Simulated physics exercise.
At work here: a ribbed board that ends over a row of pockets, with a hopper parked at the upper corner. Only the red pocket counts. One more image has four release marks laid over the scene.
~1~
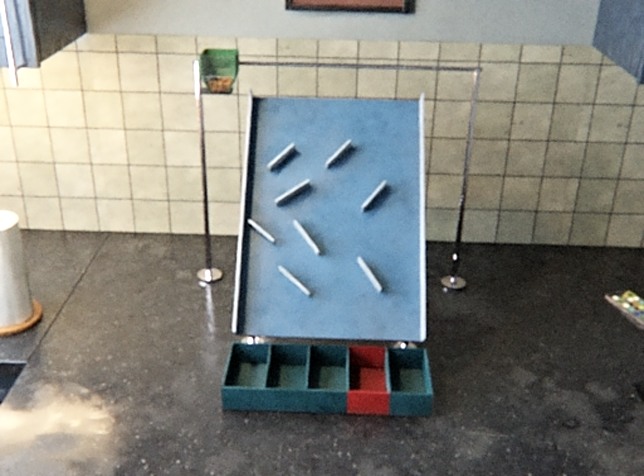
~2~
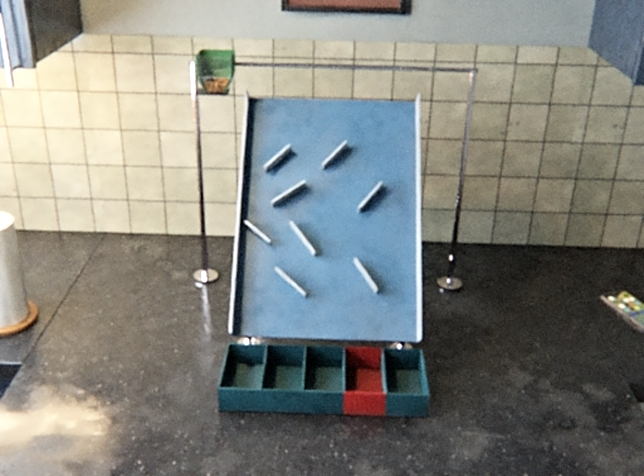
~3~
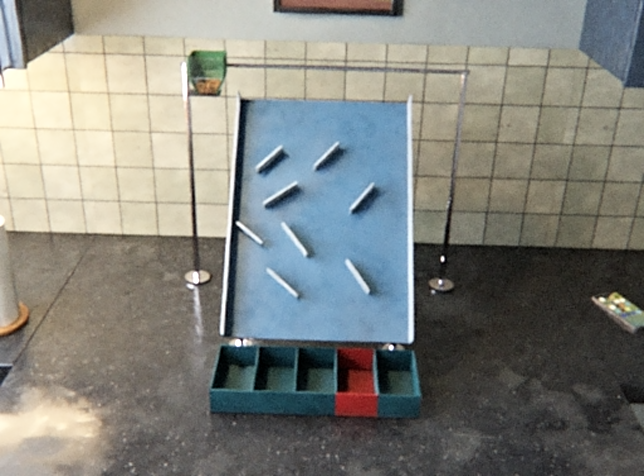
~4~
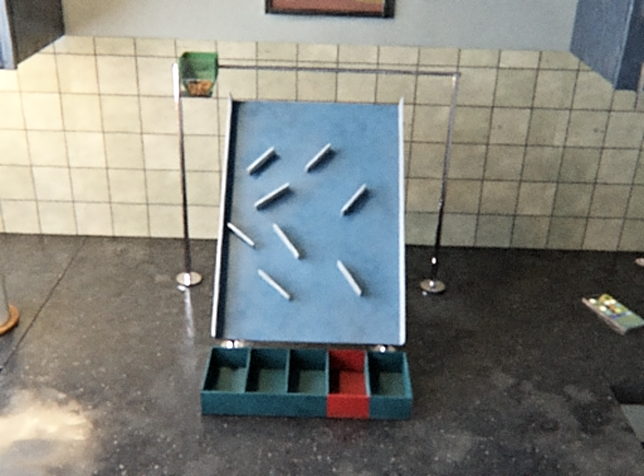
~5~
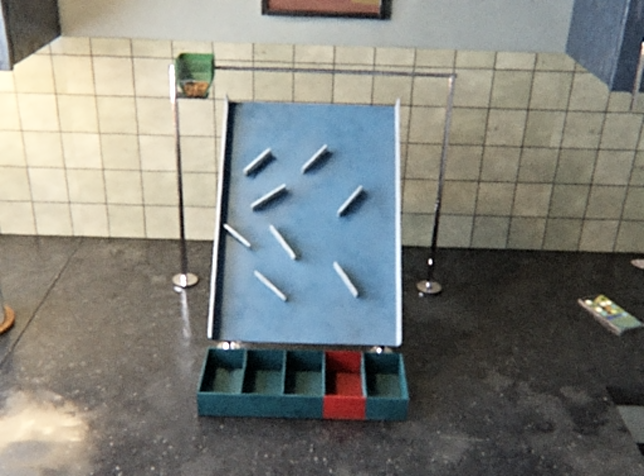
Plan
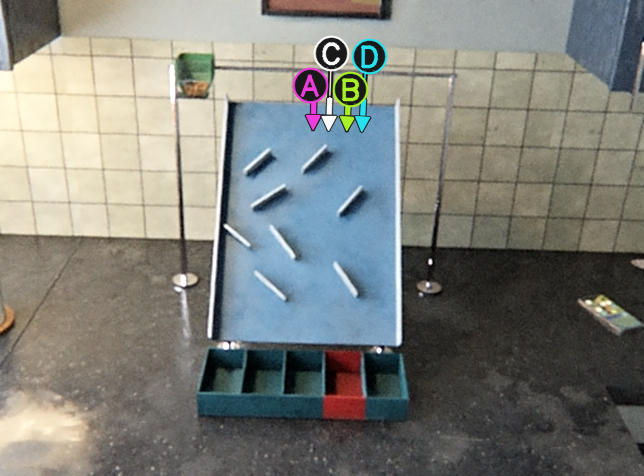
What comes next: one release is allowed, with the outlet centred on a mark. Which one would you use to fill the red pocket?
Take A.
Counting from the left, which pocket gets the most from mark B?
It is the third one.
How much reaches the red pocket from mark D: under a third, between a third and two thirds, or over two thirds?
Mark D gives under a third.
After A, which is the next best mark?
That would be C.
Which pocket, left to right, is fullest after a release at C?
It is the third one.
On the marked copy, mark A meets the board at (313, 124); mark B meets the board at (346, 125); mark C meets the board at (328, 125); mark D meets the board at (362, 126).
If A is chosen, roughly a third in the red pocket, roughly two thirds in other pockets.
If B is chosen, not one piece in the red pocket, almost all in other pockets, about a tenth outside the box.
If C is chosen, about a tenth in the red pocket, the larger part in other pockets, about a tenth outside the box.
If D is chosen, about a tenth in the red pocket, almost all in other pockets, just a few outside the box.
